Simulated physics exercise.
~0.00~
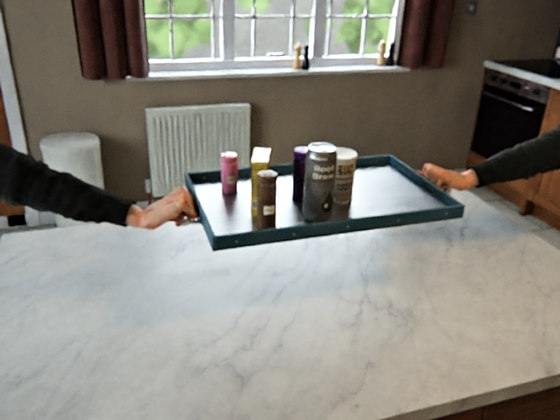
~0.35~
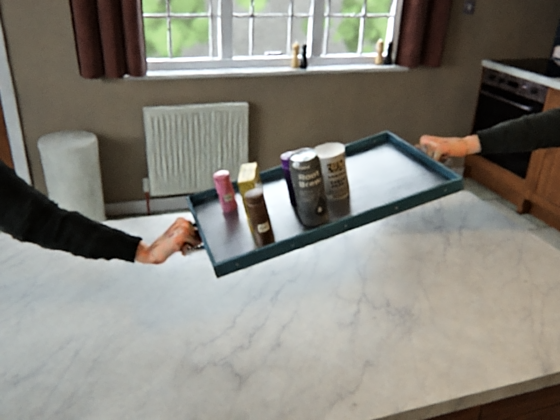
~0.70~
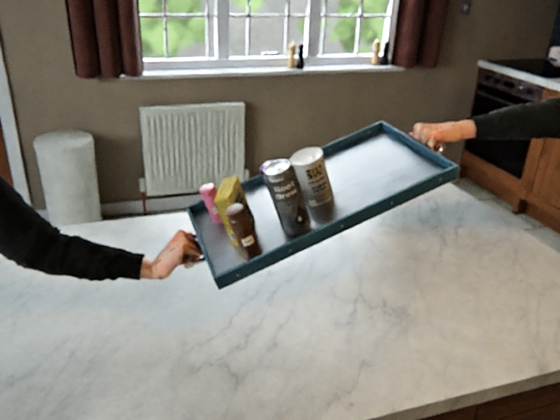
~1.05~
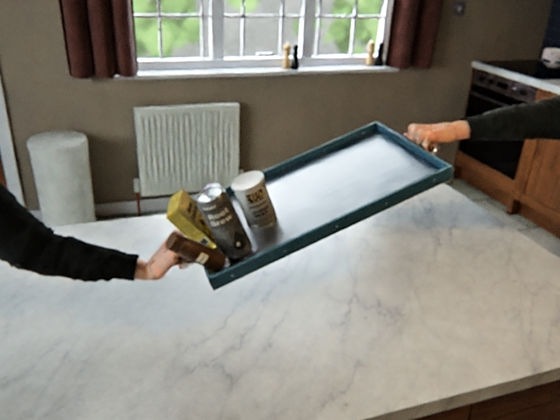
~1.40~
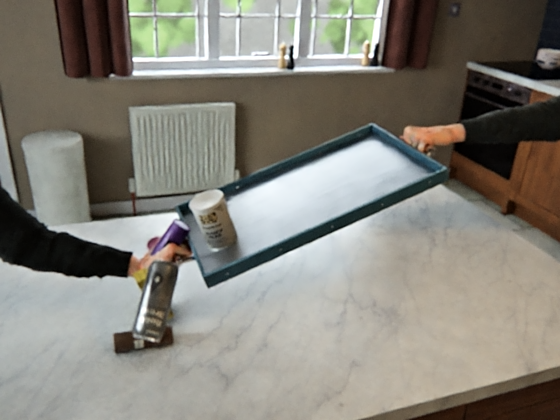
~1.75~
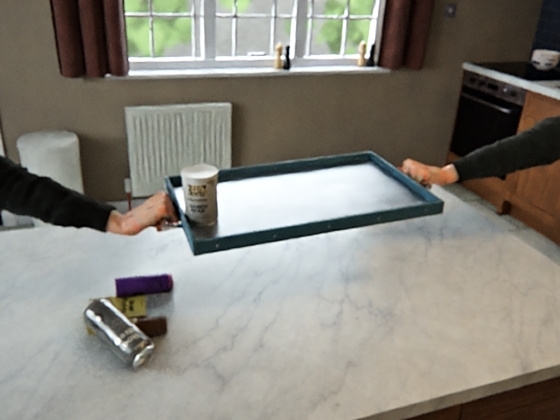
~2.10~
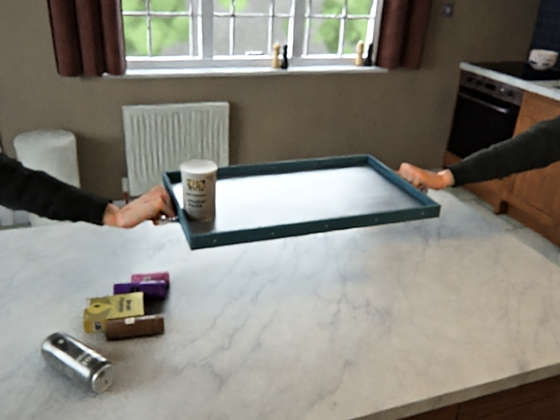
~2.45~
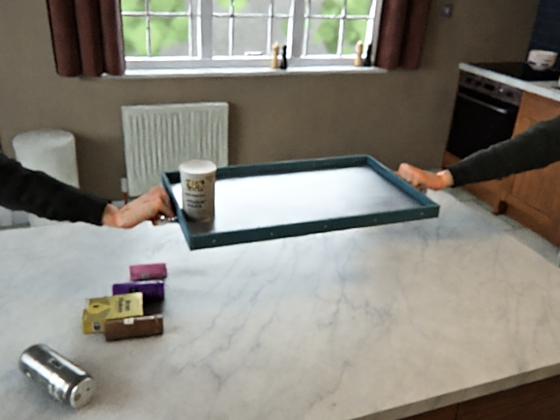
Two hands tilting a tray down to the left, sliding five containers onto the marble counter, then levelling it with one white tin still standing.
